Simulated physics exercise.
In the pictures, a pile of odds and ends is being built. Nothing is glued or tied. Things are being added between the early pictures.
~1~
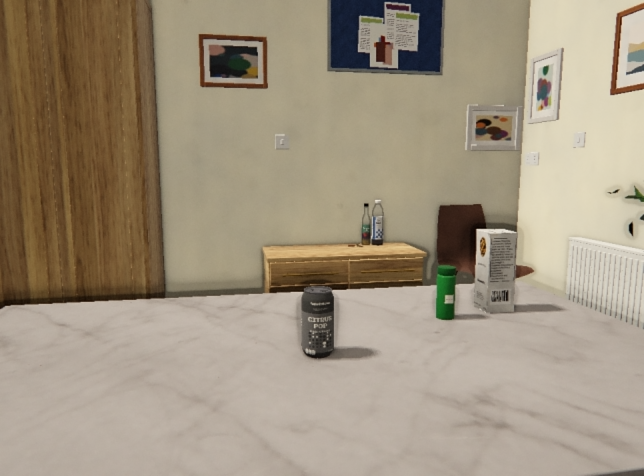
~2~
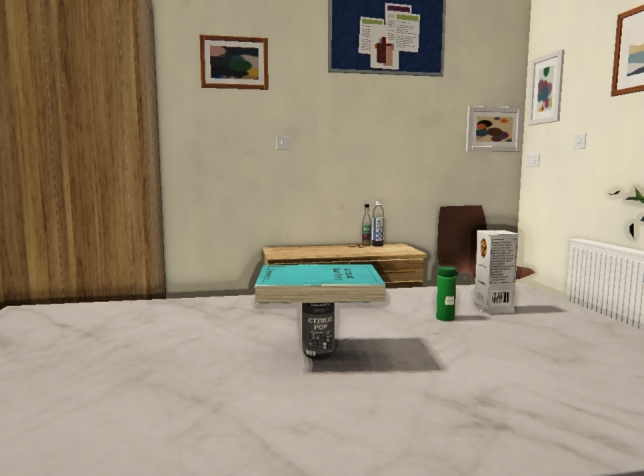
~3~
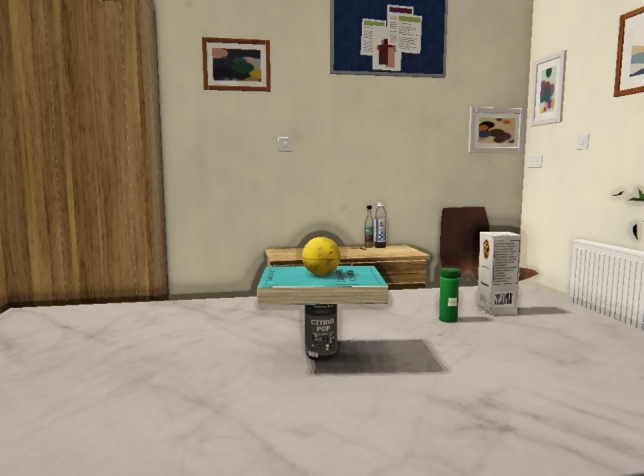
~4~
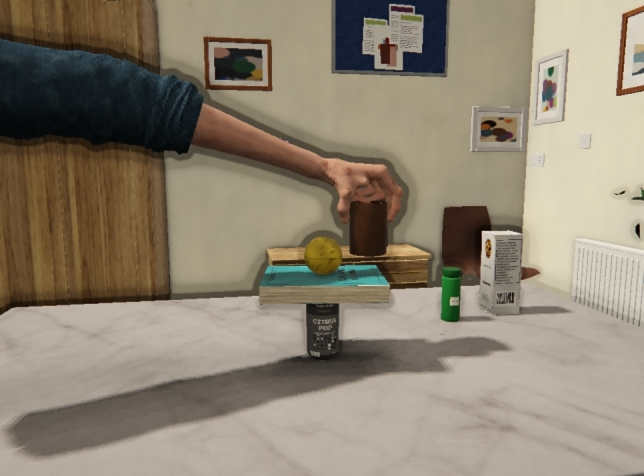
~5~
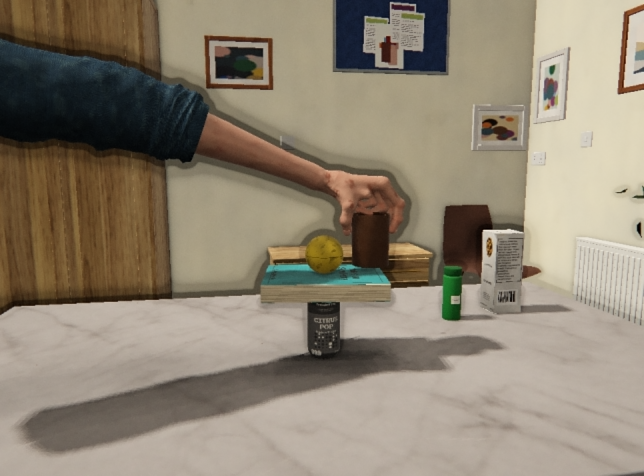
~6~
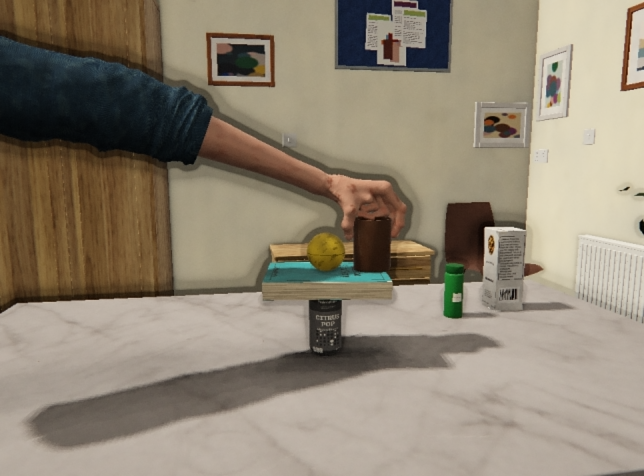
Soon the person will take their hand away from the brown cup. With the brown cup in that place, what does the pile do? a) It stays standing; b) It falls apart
The answer is a.
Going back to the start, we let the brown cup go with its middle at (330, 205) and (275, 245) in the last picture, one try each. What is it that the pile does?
Result of try one: The pile tips over; result of try two: The pile remains stable.
Then, 0.50 s past the last view, nothing moves.
Then, 1.20 s past the last view, brown cup resting near (373, 244).
Finally, all 6 still in place. Final places as the last picture's camera would see them, brown cup near (373, 244). The pile stays up.
